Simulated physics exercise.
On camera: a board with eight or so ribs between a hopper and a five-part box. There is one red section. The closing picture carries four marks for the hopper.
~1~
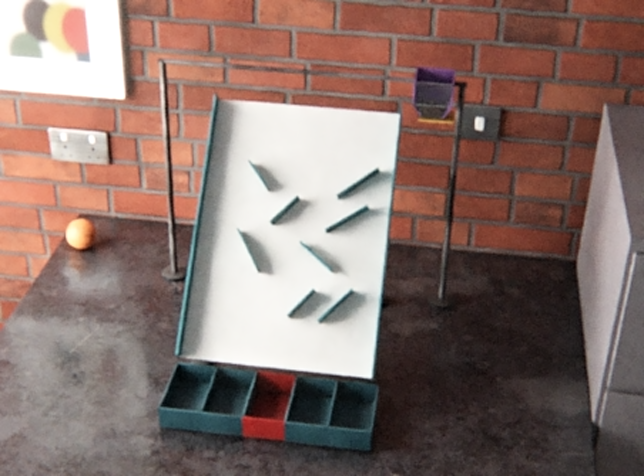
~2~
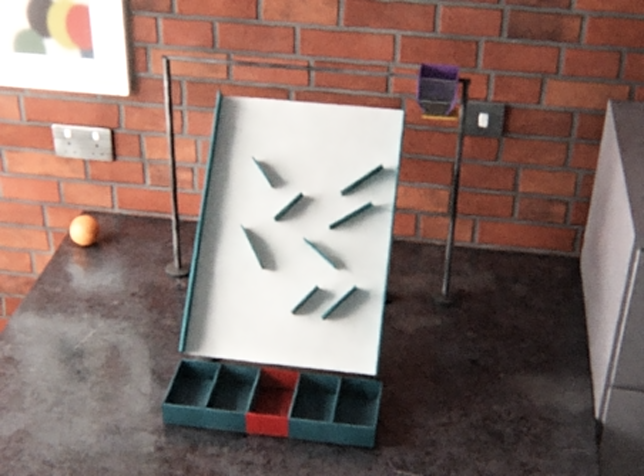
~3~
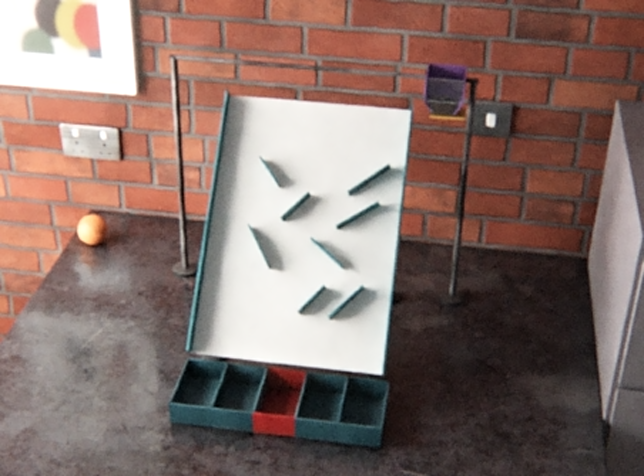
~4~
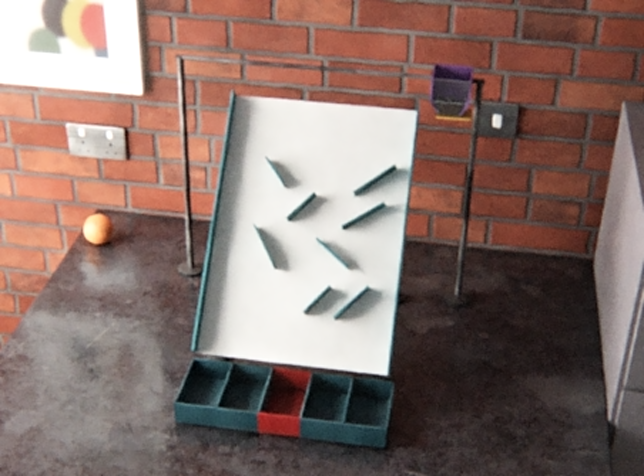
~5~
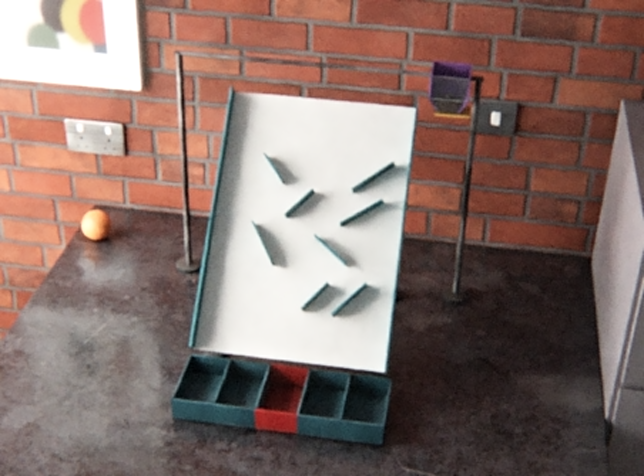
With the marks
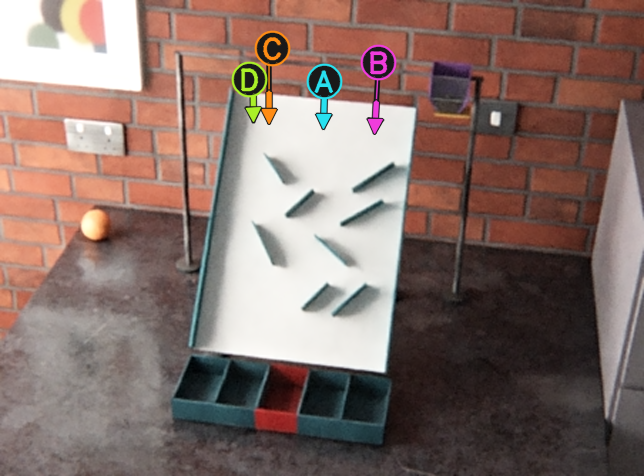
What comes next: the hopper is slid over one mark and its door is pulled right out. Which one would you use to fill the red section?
A works best here.
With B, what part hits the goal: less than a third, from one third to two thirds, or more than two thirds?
It is from one third to two thirds.
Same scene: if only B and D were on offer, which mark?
That is mark B.
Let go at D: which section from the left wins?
It is the first one.
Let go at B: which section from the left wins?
The third.
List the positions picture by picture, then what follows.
Hopper (431, 108), allspice berries, door shut, in the first picture.
Ribs (252, 156) to (271, 184), (340, 192) to (382, 164), (273, 218) to (302, 192), in the second picture.
Ribs (336, 226) to (379, 202), (248, 224) to (268, 266), (311, 237) to (341, 265), in the third picture.
Ribs (303, 312) to (330, 285), (334, 317) to (369, 285), in the fourth picture.
Red section (276, 420), number 3 of 5 from the left, in the fifth picture.
On the marked copy, mark A meets the board at (323, 123); mark B meets the board at (374, 128); mark C meets the board at (269, 118); mark D meets the board at (253, 116).
For mark A, the larger part in the red section, about a tenth in other sections, just a few outside the box.
For mark B, roughly half in the red section, roughly a third in other sections, about a tenth outside the box.
For mark C, roughly a third in the red section, roughly half in other sections, about a tenth outside the box.
For mark D, about a tenth in the red section, roughly two thirds in other sections, roughly a quarter outside the box.
